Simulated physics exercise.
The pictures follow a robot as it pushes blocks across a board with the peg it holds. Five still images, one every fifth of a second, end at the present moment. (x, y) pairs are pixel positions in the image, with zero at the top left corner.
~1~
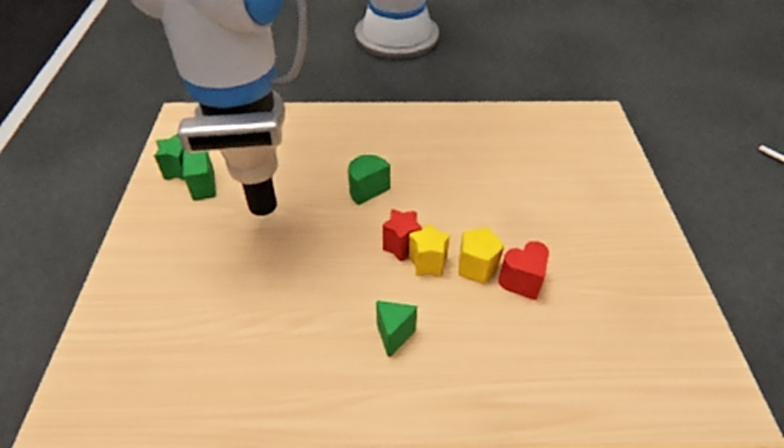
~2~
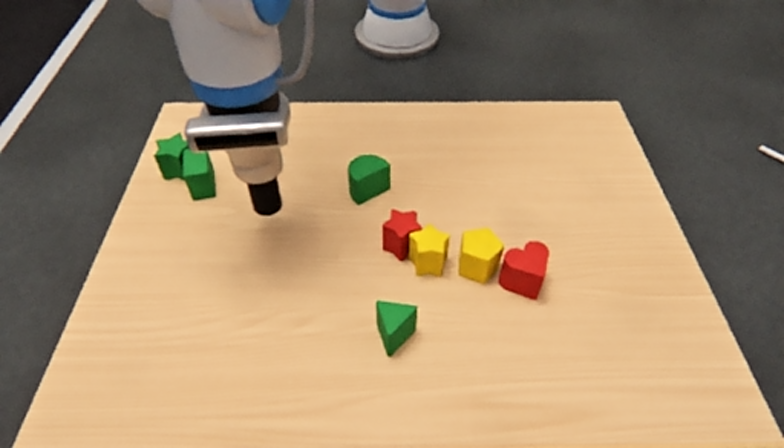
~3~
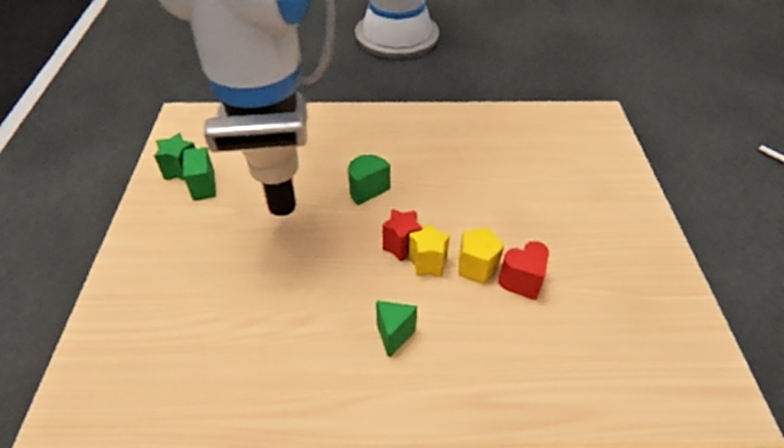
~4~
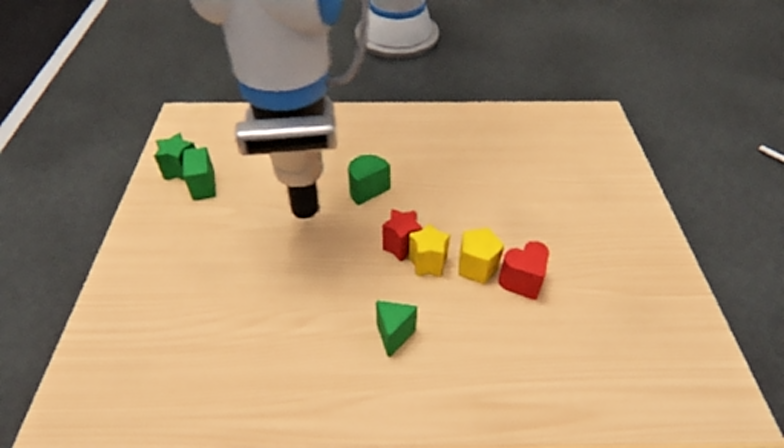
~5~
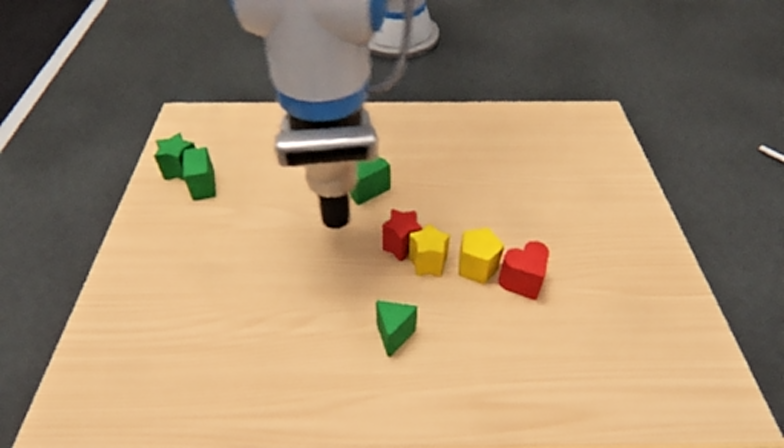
At the start, a robot arm with a black-tipped peg hovers over the left part of a wooden table scattered with green, red and yellow blocks. The arm moves right, slowly at first, passing in front of the green half-round block and partly covering it, while the blocks stay still.
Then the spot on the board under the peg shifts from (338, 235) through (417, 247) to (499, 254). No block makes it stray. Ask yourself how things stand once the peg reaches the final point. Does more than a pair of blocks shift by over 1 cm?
Yes, that is what happens.
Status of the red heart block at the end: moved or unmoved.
At the moment the path ends, the red heart block no longer stands where it did.
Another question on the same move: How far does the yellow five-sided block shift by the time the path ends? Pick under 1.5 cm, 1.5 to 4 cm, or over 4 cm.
By the end of the path, it will have gone past 4 cm.
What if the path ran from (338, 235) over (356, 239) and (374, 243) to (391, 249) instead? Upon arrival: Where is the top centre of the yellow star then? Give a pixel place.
My estimate: (451, 244).
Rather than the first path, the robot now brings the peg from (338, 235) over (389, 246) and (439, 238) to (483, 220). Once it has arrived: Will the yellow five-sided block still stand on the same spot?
Going by the path, no.
What follows on the original path. One third of the way, peg (391, 227); red star (420, 226); yellow star (446, 243); yellow five-sided block (485, 244).
Two thirds of the way, peg (446, 234); red star (477, 233); yellow star (505, 252); yellow five-sided block (544, 255); red heart block (585, 277), turned 15° clockwise.
At the end, peg (503, 239); red star (535, 239); yellow star (564, 259); yellow five-sided block (602, 266), turned 25° clockwise; red heart block (633, 301), turned 55° clockwise.
